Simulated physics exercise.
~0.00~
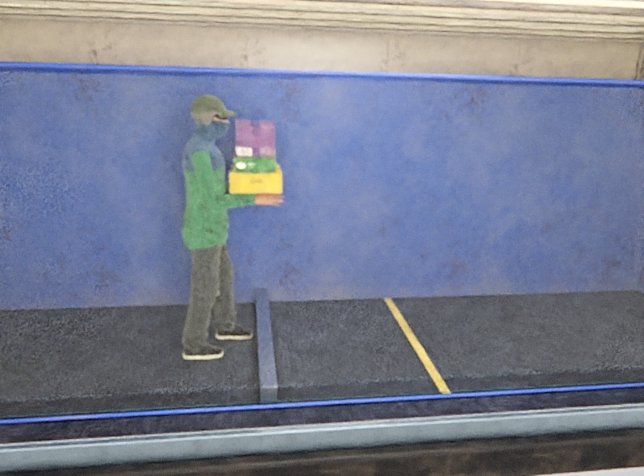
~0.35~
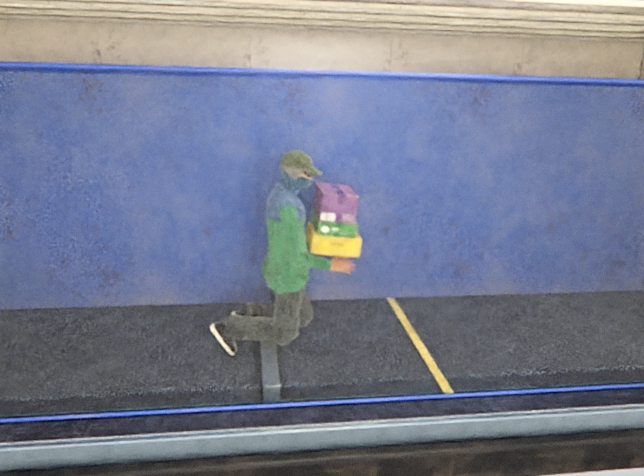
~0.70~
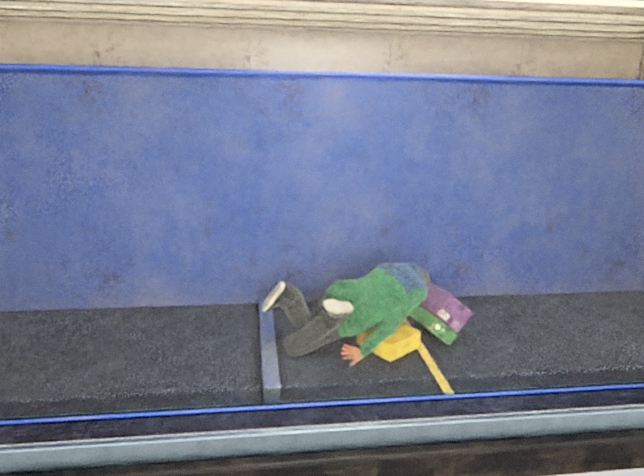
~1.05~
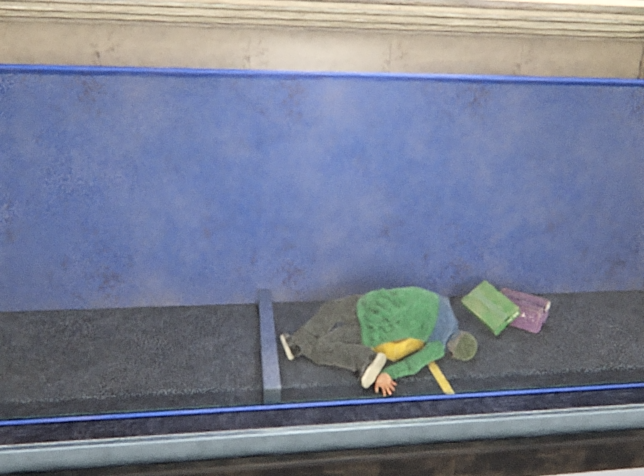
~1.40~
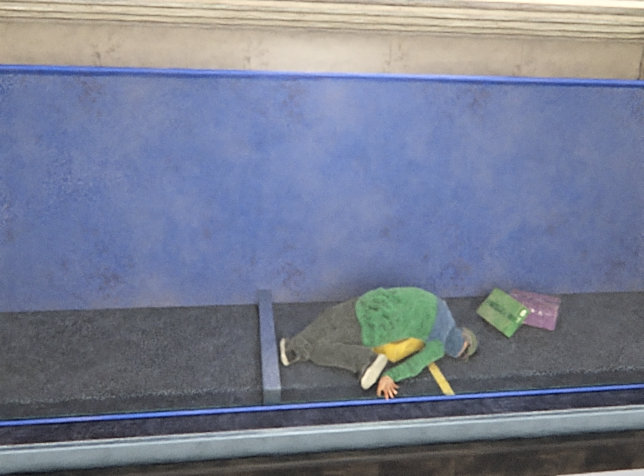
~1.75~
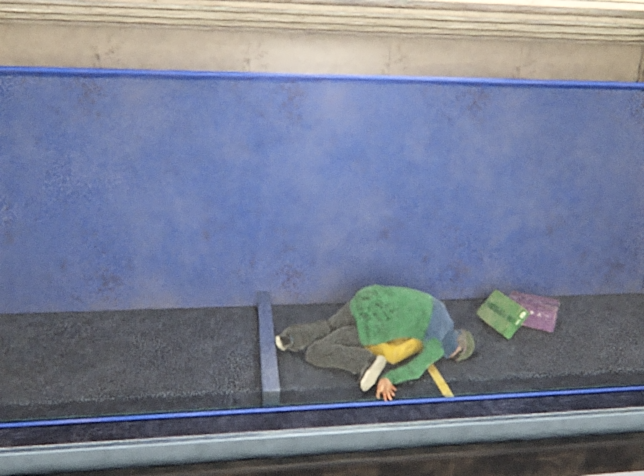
Masked person in cap carrying three boxes pitching forward over low rail, landing curled across yellow line, two boxes sliding beyond it.
